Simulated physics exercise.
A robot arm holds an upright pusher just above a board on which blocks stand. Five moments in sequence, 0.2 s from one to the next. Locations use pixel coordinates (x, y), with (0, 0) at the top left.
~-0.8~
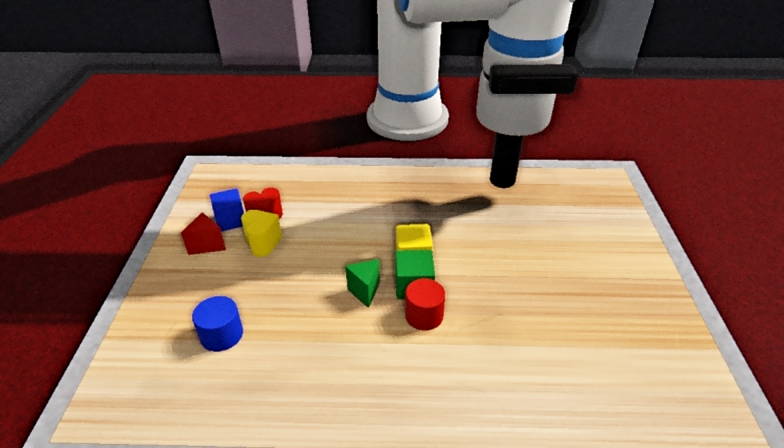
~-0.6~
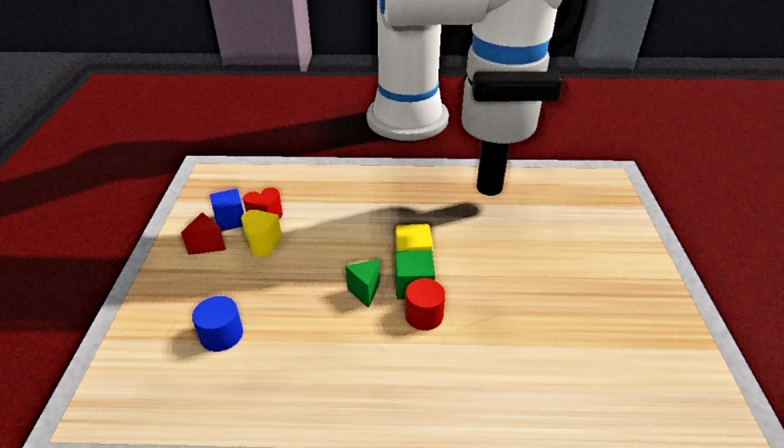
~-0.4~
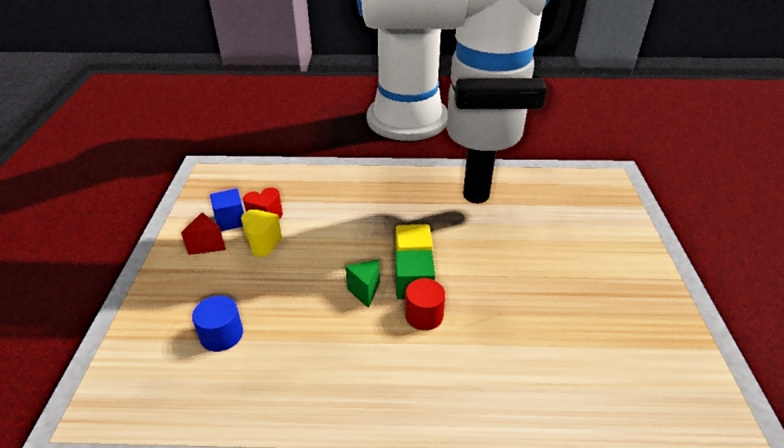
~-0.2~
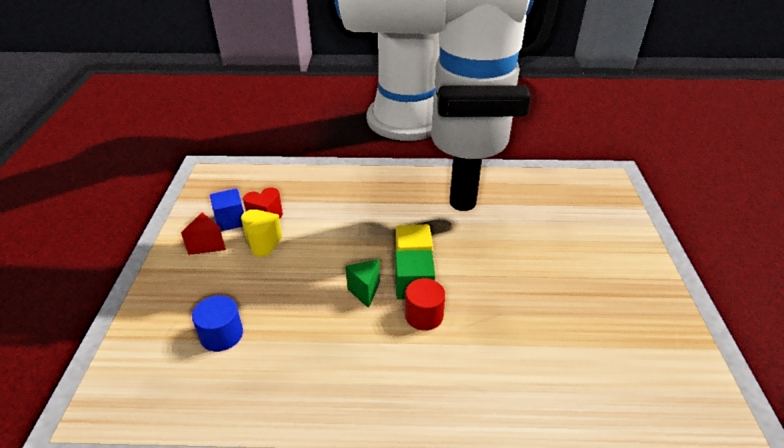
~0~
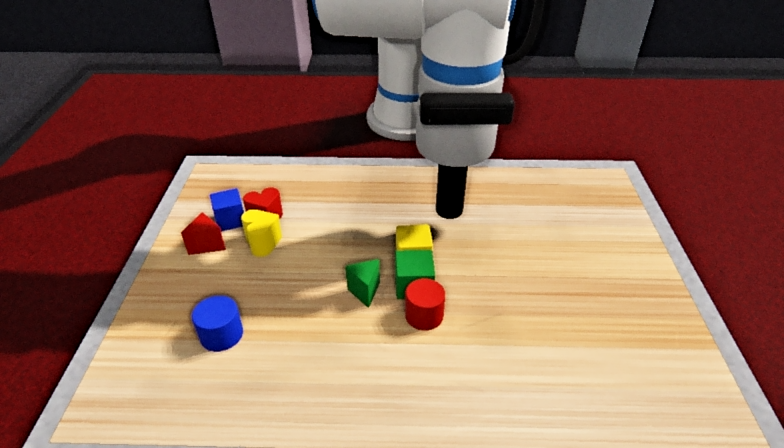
Robot arm moving its black pusher slowly left and nearer across a wooden board, while the scattered coloured blocks stay still.
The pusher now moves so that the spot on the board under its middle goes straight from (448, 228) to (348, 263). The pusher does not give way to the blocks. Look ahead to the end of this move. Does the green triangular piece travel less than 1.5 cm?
Going by the path, yes.
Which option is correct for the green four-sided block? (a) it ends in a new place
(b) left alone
I'll go with a - it ends in a new place.
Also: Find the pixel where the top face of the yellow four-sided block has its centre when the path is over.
Somewhere near (393, 249).
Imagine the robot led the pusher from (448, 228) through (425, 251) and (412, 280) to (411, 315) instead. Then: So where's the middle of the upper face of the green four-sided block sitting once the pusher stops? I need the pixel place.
At the end it should sit near (388, 316).
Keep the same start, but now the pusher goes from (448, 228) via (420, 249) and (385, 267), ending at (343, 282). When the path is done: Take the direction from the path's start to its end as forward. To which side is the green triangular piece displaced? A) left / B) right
A
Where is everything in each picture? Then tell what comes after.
Lower end of the pusher (502, 182), tops of blocks, green triangular piece (364, 269), yellow four-sided block (414, 235), green four-sided block (415, 262), red round block (426, 292), in the first picture.
Pusher (489, 189), blocks as before, in the second picture.
Pusher (476, 197), blocks as before, in the third picture.
Pusher (463, 204), blocks as before, in the fourth picture.
Pusher (449, 212), green triangular piece (364, 269), yellow four-sided block (414, 235), green four-sided block (415, 262), red round block (426, 292), in the fifth picture.
What follows on the original path. One third of the way, pusher (417, 223); yellow four-sided block (413, 238).
Two thirds of the way, pusher (382, 235); yellow four-sided block (393, 249), turned 25° anticlockwise; green four-sided block (412, 272), turned 25° anticlockwise; red round block (429, 299).
At the end, pusher (347, 247); green triangular piece not moved; yellow four-sided block (393, 249), turned 25° anticlockwise; green four-sided block (412, 272), turned 25° anticlockwise; red round block (429, 299).
